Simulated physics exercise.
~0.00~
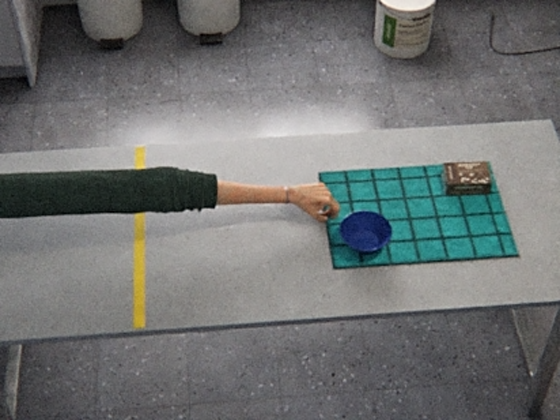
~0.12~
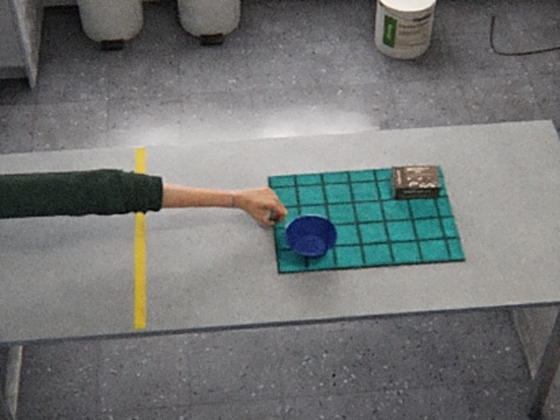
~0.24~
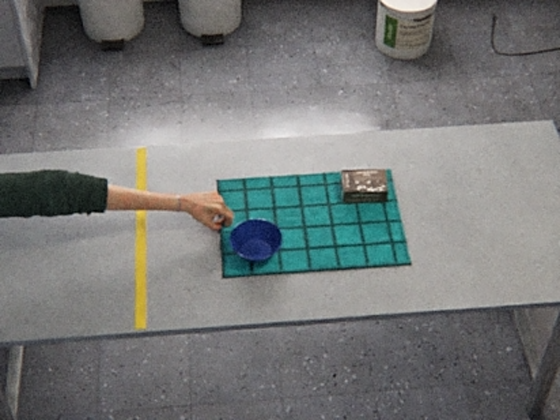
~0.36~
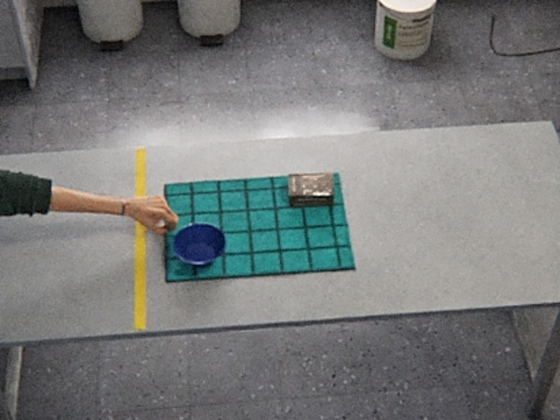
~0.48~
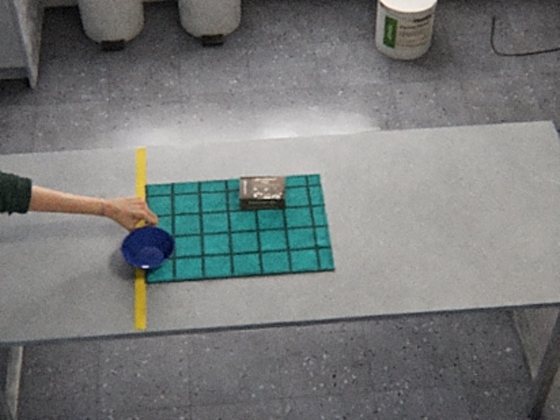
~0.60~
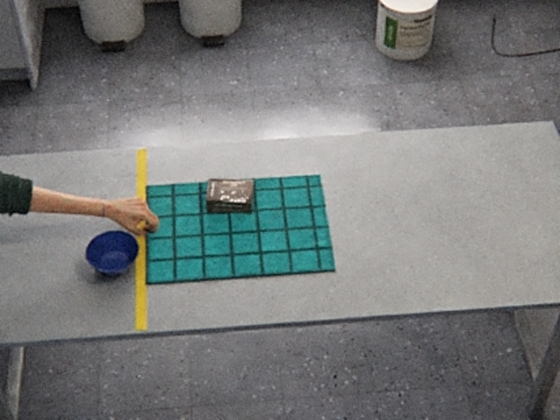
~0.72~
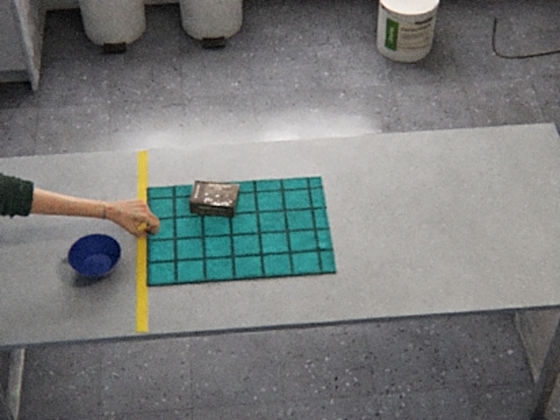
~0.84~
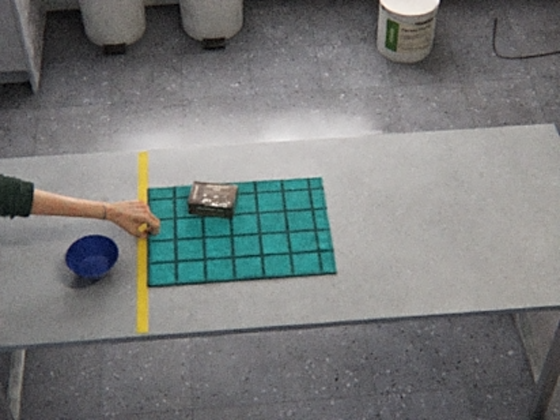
In the video, a hand pulls a turquoise place mat carrying a blue bowl and a brown packet left across a table until its edge stops at a yellow tape line; the bowl slides off beyond the tape, while the packet slides but stays on the mat.
